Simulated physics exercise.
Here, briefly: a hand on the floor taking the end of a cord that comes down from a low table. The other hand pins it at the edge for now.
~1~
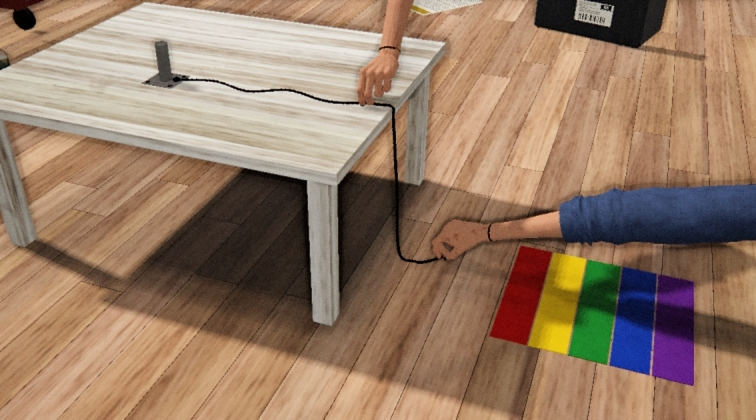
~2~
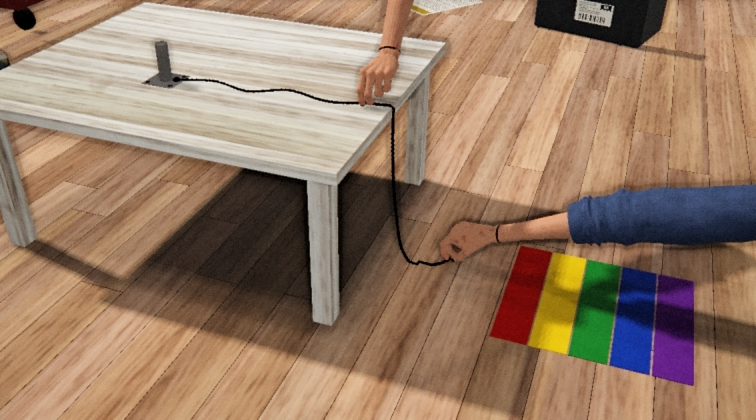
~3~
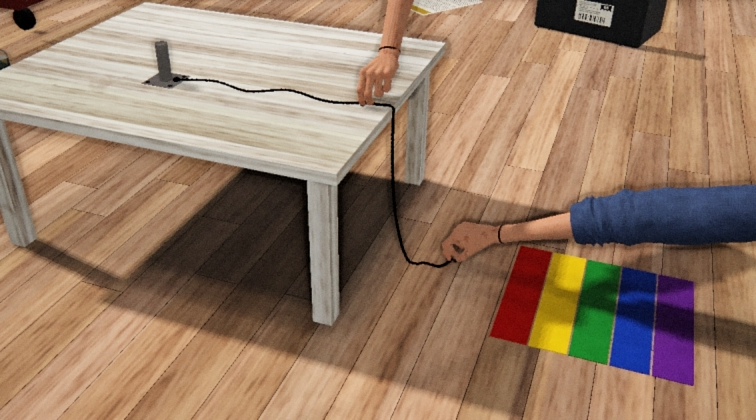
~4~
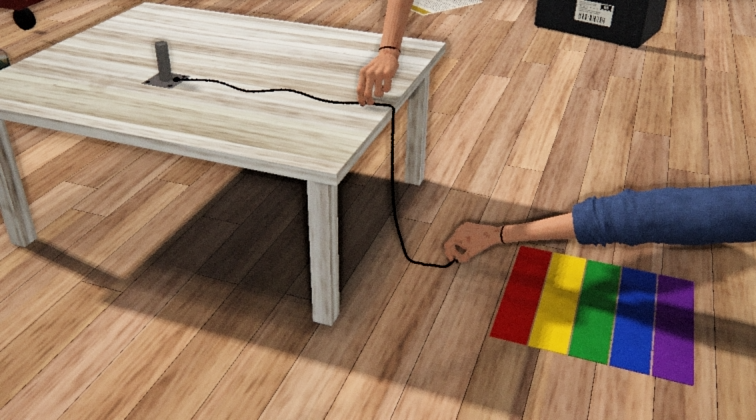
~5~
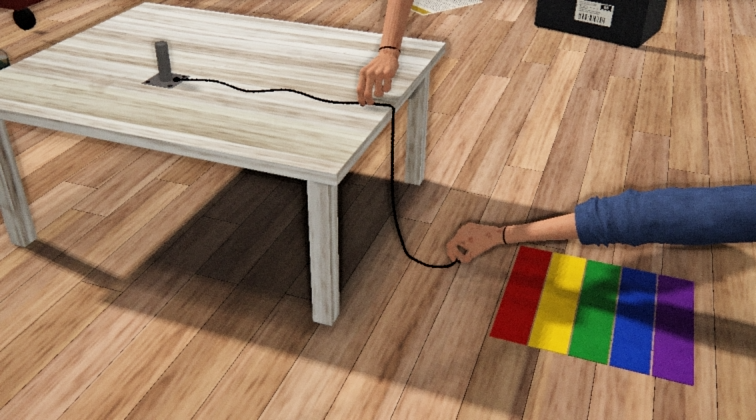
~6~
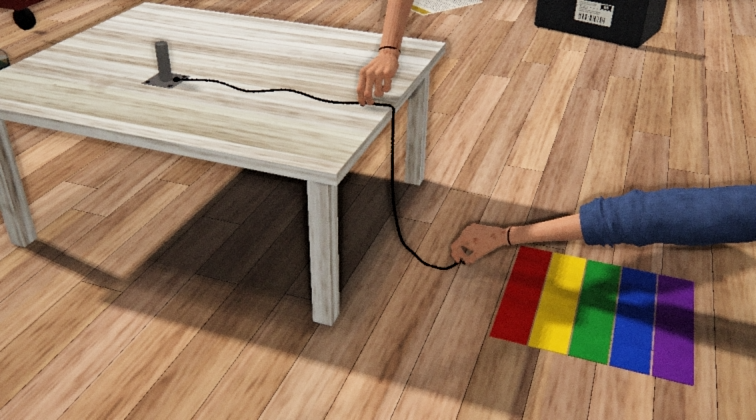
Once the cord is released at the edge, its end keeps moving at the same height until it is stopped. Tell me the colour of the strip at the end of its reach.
It is yellow.
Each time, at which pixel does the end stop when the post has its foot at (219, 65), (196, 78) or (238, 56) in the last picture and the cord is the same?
Somewhere near (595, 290), (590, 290) and (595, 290), in that order.
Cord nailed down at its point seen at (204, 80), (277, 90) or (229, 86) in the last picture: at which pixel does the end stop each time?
Respectively (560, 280), (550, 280) and (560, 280).
A little later, end near (494, 268); short of the strips.
Next, end near (536, 277); over red.
When it is tight, end near (561, 282); over yellow. The yellow one.
